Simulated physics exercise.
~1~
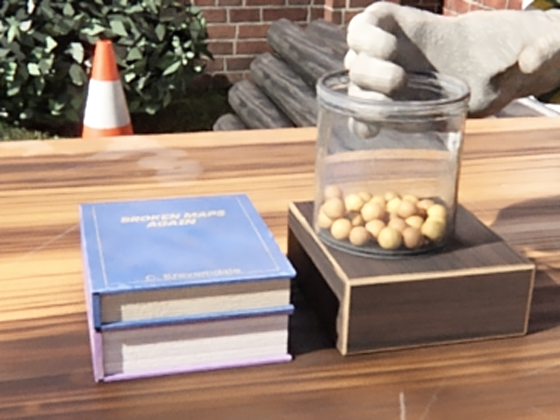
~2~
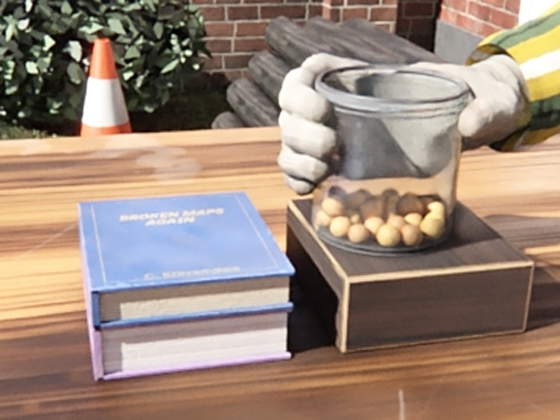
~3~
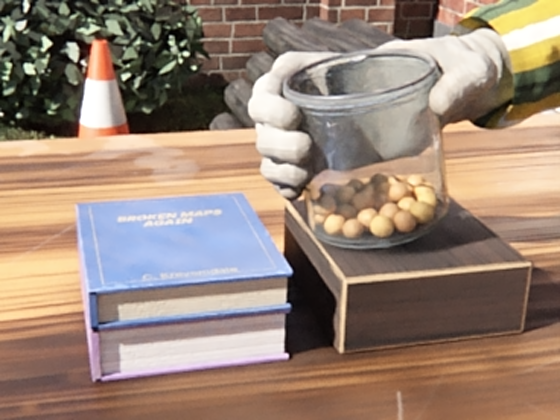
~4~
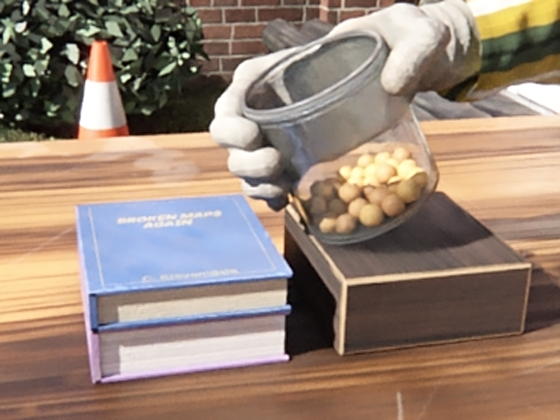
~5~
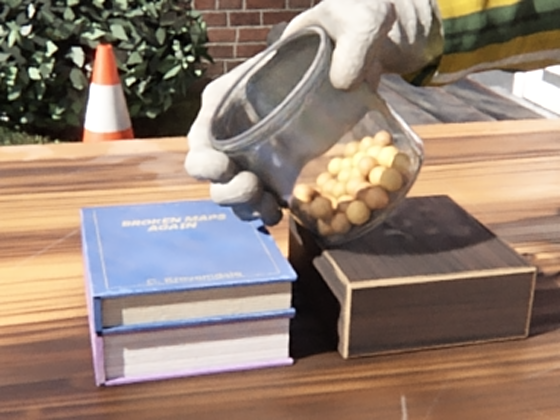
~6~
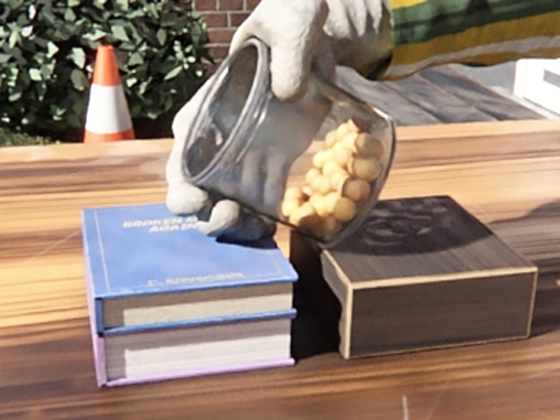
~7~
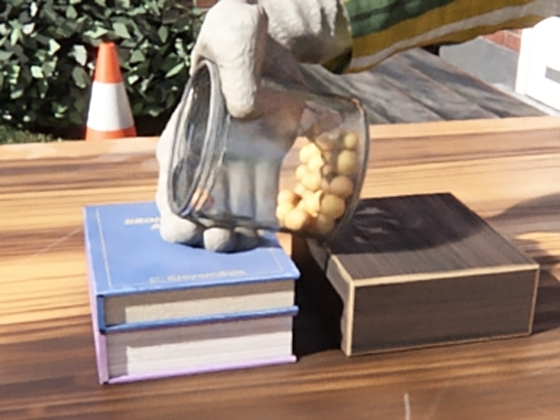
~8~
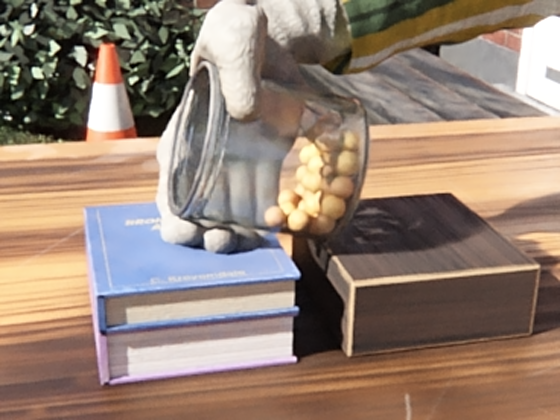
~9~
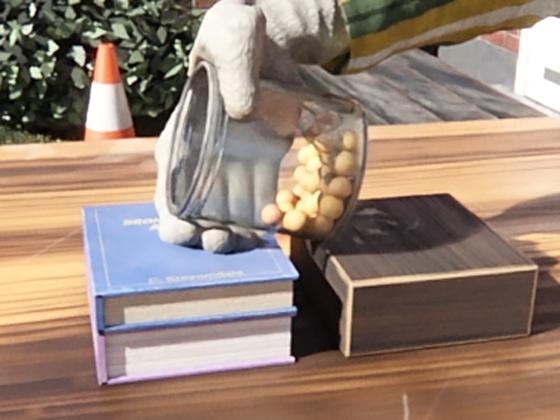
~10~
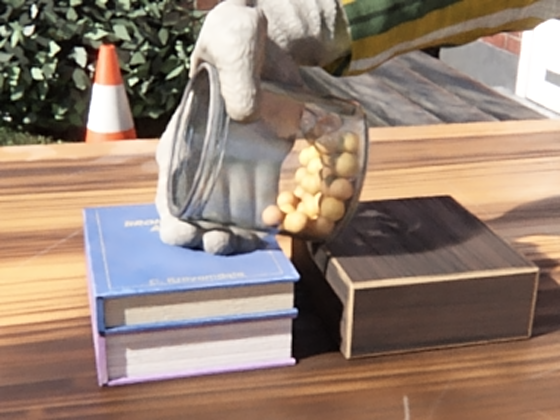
A gloved hand, its arm in a green, yellow and white striped sleeve, reaches across a sunlit wooden table outdoors, seen from slightly above by a gently swaying camera. It steadies an open clear jar of small tan balls on a dark wooden block, right of two stacked books, the upper one blue. An orange and white cone, shrubs and a brick wall stand behind. Gripping the jar, the hand lifts it, tilts it leftward and lowers it nearly sideways onto the books. The balls shift inside, but none spill, and the hand stays on the jar.
